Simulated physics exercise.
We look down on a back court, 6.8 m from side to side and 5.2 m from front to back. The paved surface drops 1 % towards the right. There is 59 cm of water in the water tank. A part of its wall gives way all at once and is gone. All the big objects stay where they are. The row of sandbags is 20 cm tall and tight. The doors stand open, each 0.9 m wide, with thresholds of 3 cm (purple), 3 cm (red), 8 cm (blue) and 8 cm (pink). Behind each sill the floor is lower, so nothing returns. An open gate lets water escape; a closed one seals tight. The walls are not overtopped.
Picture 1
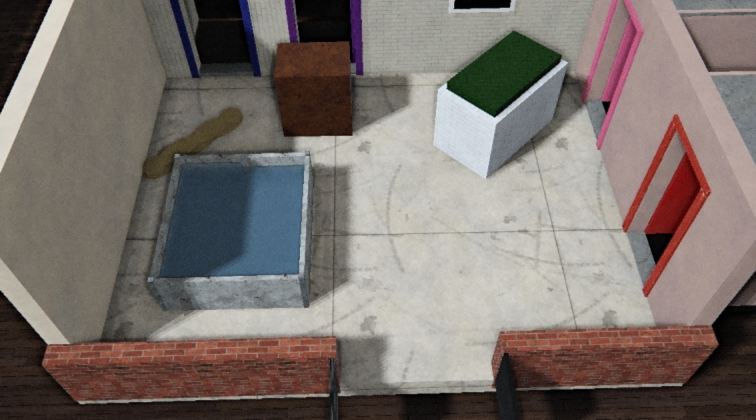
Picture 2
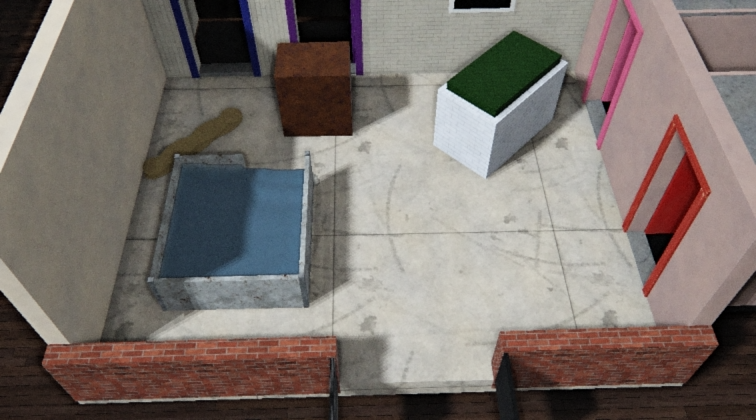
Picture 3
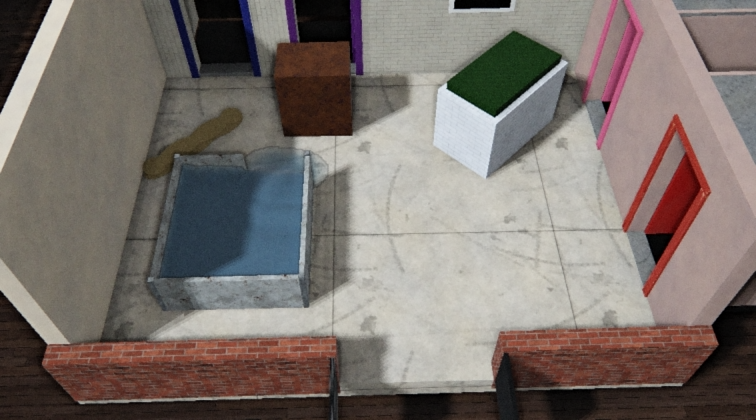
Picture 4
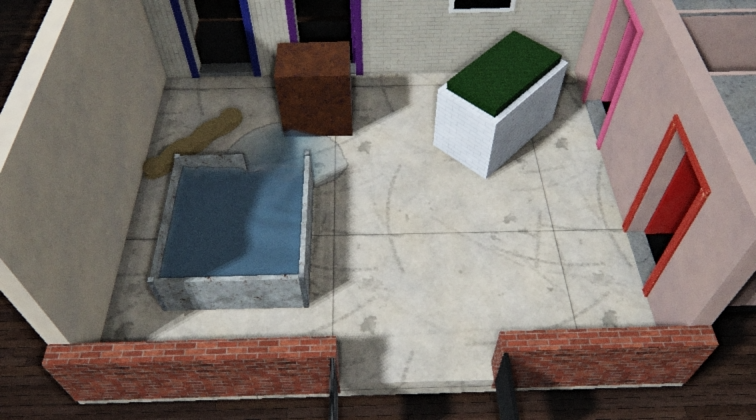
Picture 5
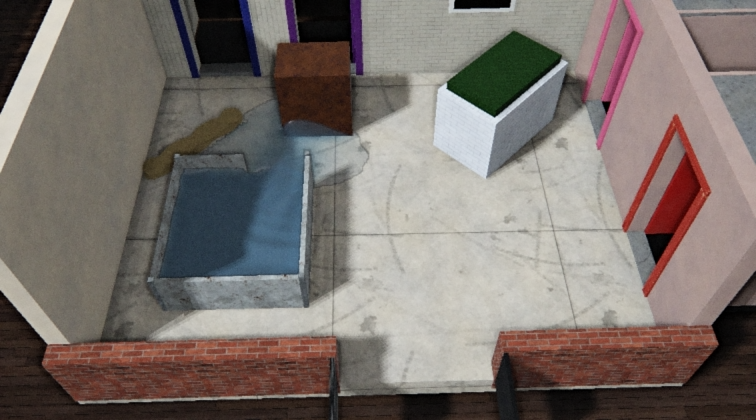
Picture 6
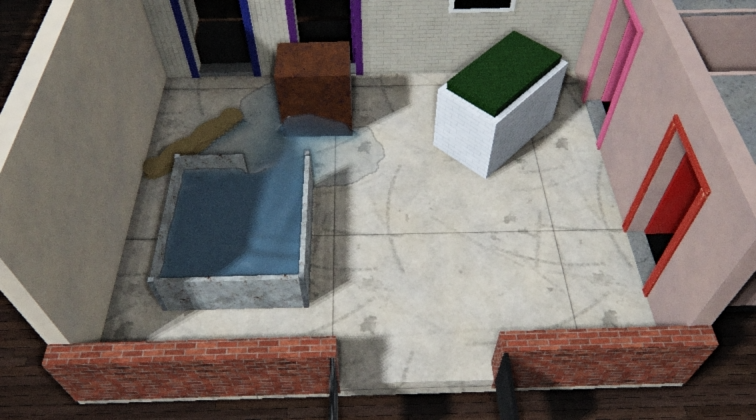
Walled back court with open doors, a tank's far side giving way and water spreading across paving around a rust-brown block.
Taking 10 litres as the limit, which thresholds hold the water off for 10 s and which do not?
The water let in: At the purple door it passes the limit; at the red door it exceeds the limit; at the blue door it passes the limit; at the pink door it does not reach the limit.
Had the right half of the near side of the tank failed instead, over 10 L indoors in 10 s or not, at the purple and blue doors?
Against that limit: Purple under, blue under.
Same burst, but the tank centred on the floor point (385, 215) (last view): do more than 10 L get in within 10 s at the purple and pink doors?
Then: Purple above, pink over.
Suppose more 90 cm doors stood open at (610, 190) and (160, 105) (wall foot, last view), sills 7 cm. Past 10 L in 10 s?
In that order: Under, over.
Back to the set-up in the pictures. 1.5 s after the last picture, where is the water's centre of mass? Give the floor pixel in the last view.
Around (281, 197).
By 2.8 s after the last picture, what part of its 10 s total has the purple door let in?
About 15 per cent.
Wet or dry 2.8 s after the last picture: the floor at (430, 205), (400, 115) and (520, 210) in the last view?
In that order: Wet, wet, under water.
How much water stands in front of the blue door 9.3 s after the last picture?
Roughly 7.0 cm deep.
Then, 0.7 s after the last picture water covers 15 % of the floor and is deepest (42 cm) near (293, 144); purple door 2 cm at the sill, 0 L in, red door not reached, blue door 14 cm at the sill, 3 L in, pink door not reached.
Then, 1.5 s after the last picture water covers 35 % of the floor and is deepest (34 cm) near (293, 144); purple door 5 cm at the sill, 0 L in, red door not reached, blue door 16 cm at the sill, 28 L in, pink door not reached.
Then, 2.8 s after the last picture water covers 60 % of the floor and is deepest (24 cm) near (293, 144); purple door 5 cm at the sill, 4 L in, red door 2 cm at the sill, 4 L in, blue door 11 cm at the sill, 59 L in, pink door 4 cm at the sill, 0 L in.
Then, 5.3 s after the last picture water covers 75 % of the floor and is deepest (16 cm) near (293, 144); purple door 5 cm at the sill, 14 L in, red door 7 cm at the sill, 27 L in, blue door 10 cm at the sill, 74 L in, pink door 7 cm at the sill, 0 L in.
Then, 9.3 s after the last picture water covers 85 % of the floor and is deepest (12 cm) near (457, 125); purple door 4 cm at the sill, 26 L in, red door 8 cm at the sill, 82 L in, blue door 7 cm at the sill, 81 L in, pink door 6 cm at the sill, 1 L in.
